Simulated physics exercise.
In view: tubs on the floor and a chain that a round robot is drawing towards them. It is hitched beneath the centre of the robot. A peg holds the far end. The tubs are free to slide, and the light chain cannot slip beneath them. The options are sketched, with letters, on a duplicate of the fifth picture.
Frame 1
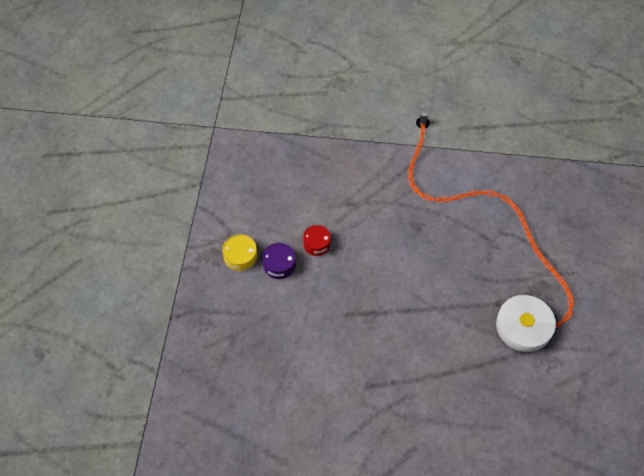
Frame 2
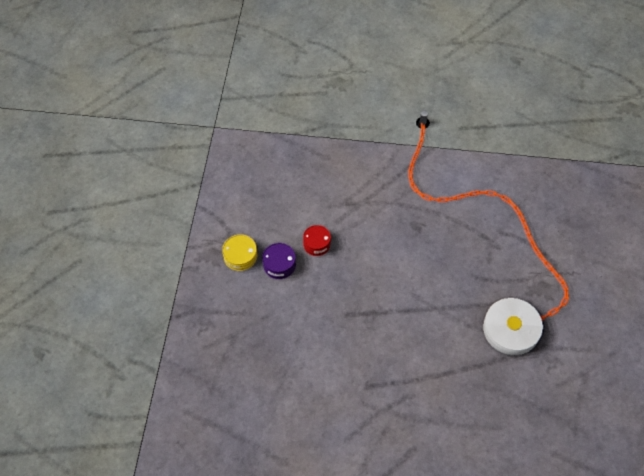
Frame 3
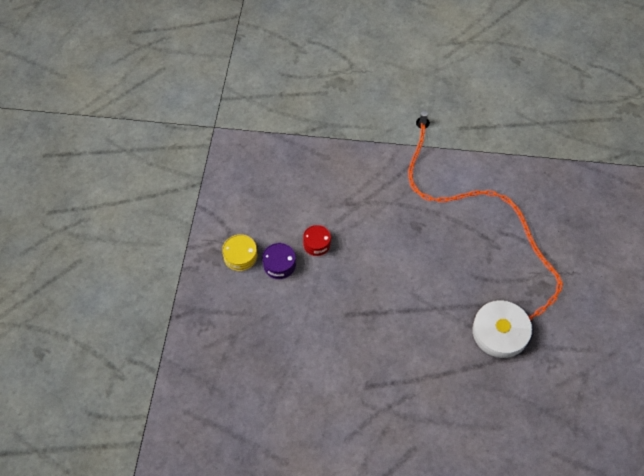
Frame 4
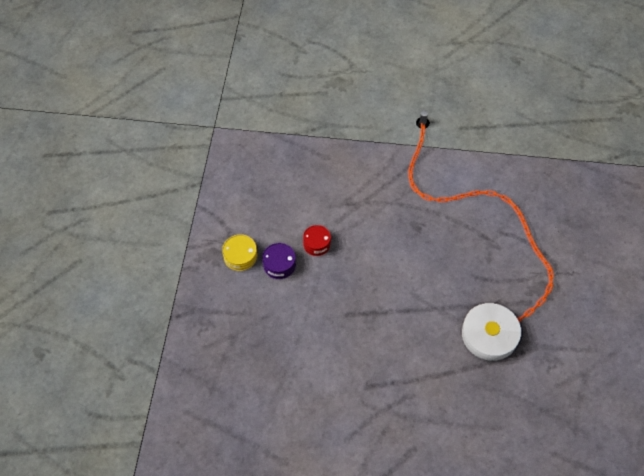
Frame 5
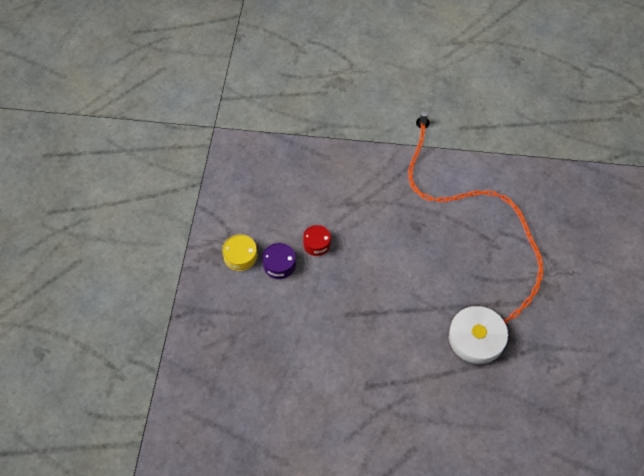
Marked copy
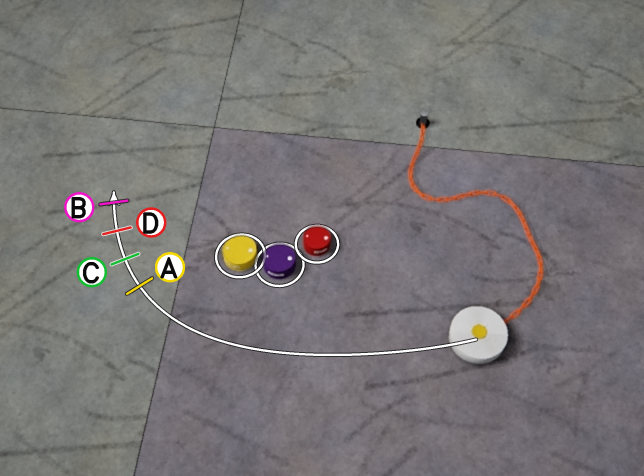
A round white robot slides a short way left across the floor, trailing an orange chain.
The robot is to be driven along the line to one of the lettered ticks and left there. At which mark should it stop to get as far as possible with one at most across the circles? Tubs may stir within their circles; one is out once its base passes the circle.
It can go as far as A.
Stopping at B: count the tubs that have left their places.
By then, three.
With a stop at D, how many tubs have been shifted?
Three.
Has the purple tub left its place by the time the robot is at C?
Yes.
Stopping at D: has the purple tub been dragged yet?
Yes.
On the marked copy, A at (140, 286); B at (114, 202); C at (125, 259); D at (117, 231); the route from (476, 339) via (227, 343) to (114, 192).
With A. Early on, robot (350, 351).
Further on, robot (220, 337).
At the end, robot (138, 282); purple tub (278, 258); none over the rings.
As for the rest, B has three over the rings; C has two over the rings; D has three over the rings.
